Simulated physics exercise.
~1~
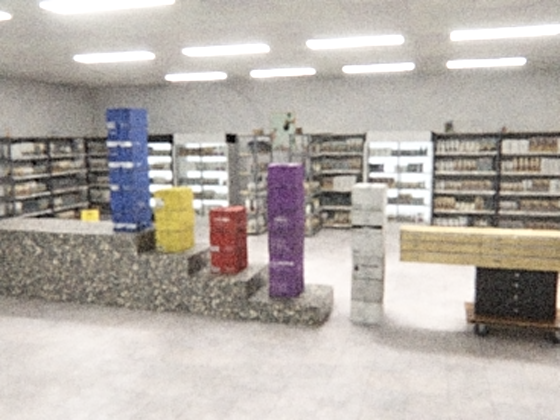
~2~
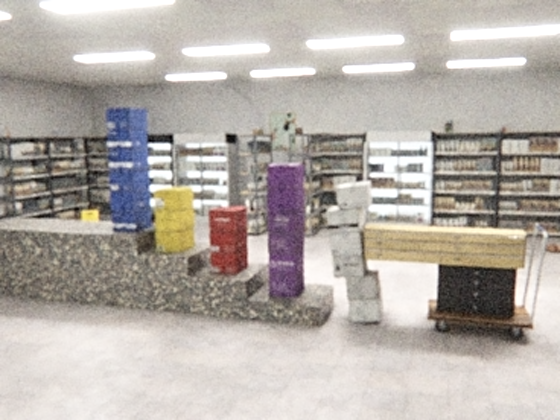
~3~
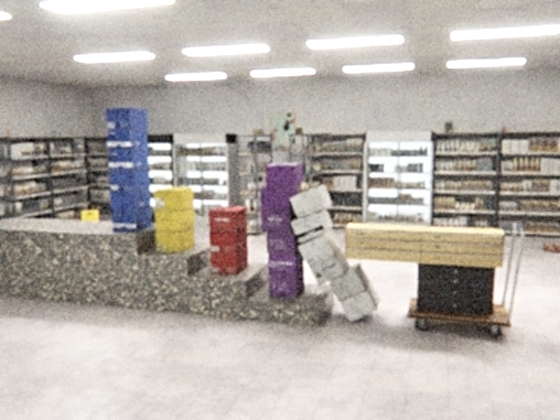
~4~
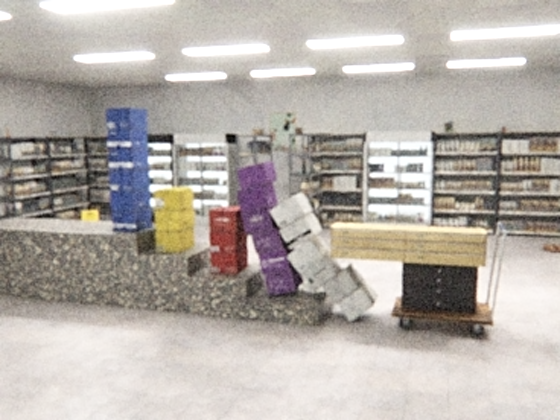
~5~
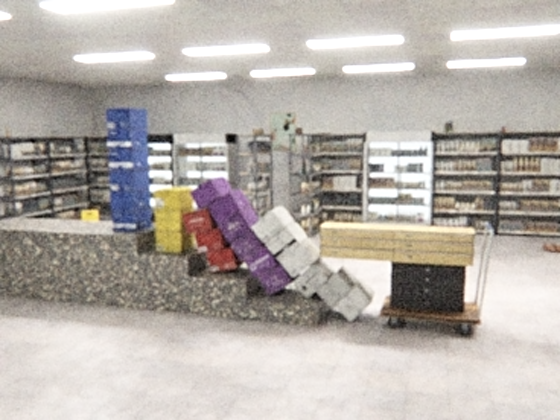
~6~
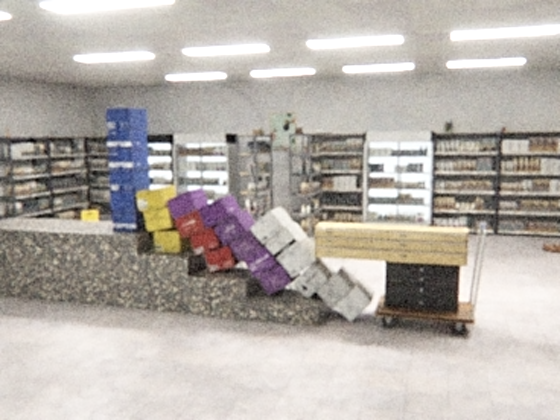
A trolley carrying a long pale case rolled left into a pale stack of cartons, which toppled against the purple stack, tipping it onto the red cartons; those leaned into the yellow ones, leaving a slanted heap while the tall blue stack stayed upright.
